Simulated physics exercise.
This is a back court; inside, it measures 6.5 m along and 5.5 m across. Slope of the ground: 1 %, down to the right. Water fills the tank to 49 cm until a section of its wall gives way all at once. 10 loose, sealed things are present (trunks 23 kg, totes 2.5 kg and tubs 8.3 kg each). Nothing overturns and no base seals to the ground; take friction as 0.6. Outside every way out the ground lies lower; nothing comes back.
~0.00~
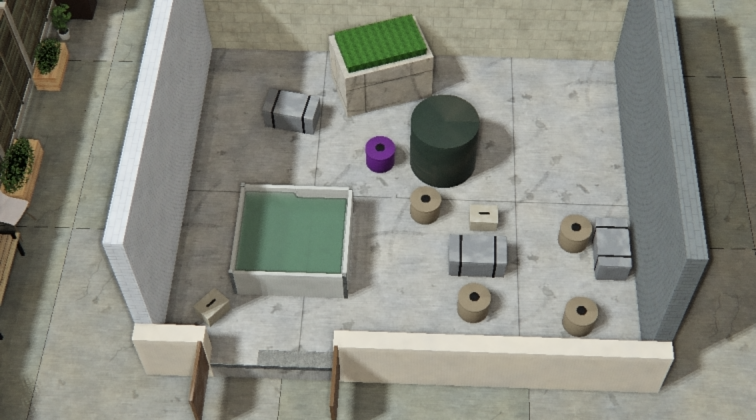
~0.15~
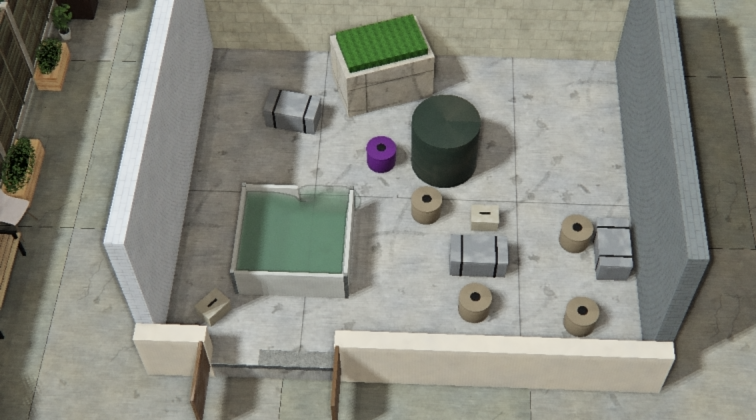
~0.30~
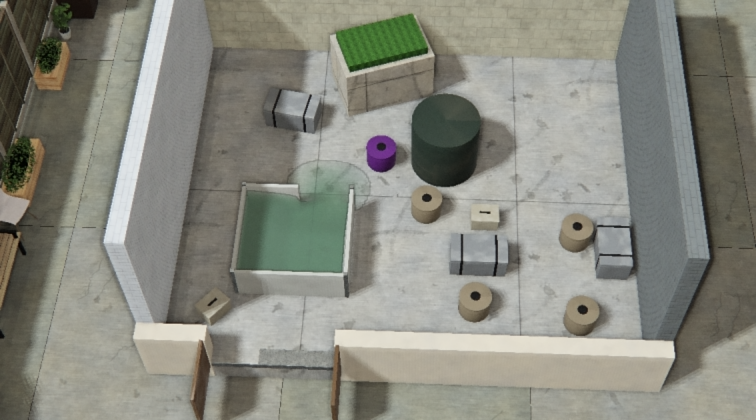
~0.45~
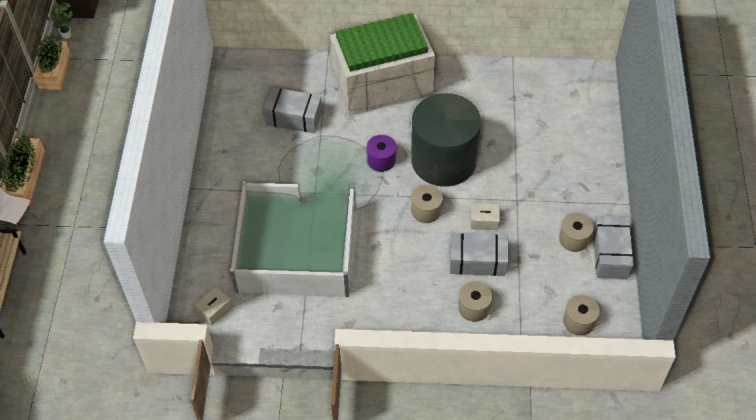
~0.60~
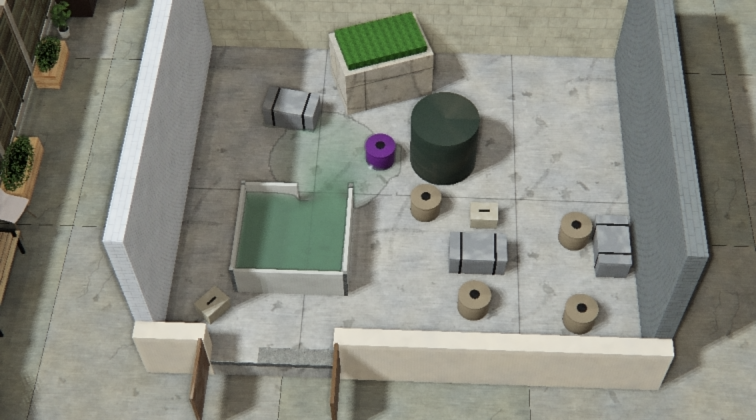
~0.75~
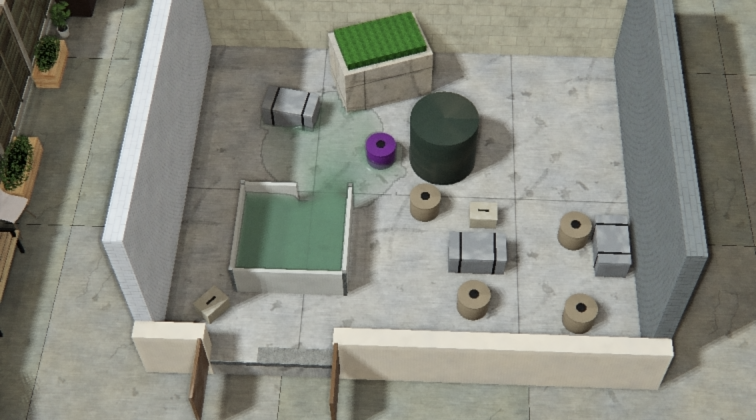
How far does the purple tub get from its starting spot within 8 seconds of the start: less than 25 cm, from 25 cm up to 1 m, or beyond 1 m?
It ends up more than 1 m away.
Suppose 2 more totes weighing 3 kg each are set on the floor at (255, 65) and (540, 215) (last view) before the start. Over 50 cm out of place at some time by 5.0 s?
Taking them in order, they end up greater and smaller.
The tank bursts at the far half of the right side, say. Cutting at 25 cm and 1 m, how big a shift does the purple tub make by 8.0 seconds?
If that happened, the purple tub does not really move.
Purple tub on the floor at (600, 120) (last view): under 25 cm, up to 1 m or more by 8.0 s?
By that time it is swept a long way.
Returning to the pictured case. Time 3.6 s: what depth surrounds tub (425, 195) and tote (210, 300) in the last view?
Some 1 cm at the first, some 0 cm at the second.
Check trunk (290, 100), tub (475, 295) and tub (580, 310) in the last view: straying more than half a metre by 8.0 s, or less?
Beyond the limit, then within the limit, then within the limit.
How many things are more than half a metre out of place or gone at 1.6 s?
The number I get is 2.
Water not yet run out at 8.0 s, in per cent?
Close to 100 in a hundred parts remain.
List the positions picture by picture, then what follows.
In the first picture, the purple tub at (380, 148), on the bottom; water covers 2.0 m2; 0 of 10 have shifted.
In the second picture, the purple tub at (381, 148), on the bottom; 2.4 m2 under water; 0 of 10 have shifted.
In the third picture, the purple tub at (381, 147), on the bottom; water covers 2.9 m2; 0 of 10 have shifted.
In the fourth picture, the purple tub at (381, 146) rests on the ground; 3.6 m2 under water; 0 of 10 have shifted.
In the fifth picture, the purple tub at (380, 145), on the bottom; 4.3 m2 under water; 0 of 10 have shifted.
In the sixth picture, the purple tub at (381, 144) rests on the ground; 4.9 m2 under water; 0 of 10 have shifted.
After 1.6 s the purple tub is near (419, 100), 1.0 m from its start, afloat; 0 of 10 are out; 1 afloat.
After 3.6 s the purple tub is near (549, 71), 3.0 m from its start, aground; 0 of 10 are out; 1 afloat.
After 5.6 s the purple tub is near (557, 67), 3.2 m from its start, afloat; 0 of 10 are out; 1 afloat.
After 8.0 s the purple tub is near (606, 76), 3.8 m from its start, afloat; 0 of 10 are out; 1 afloat.
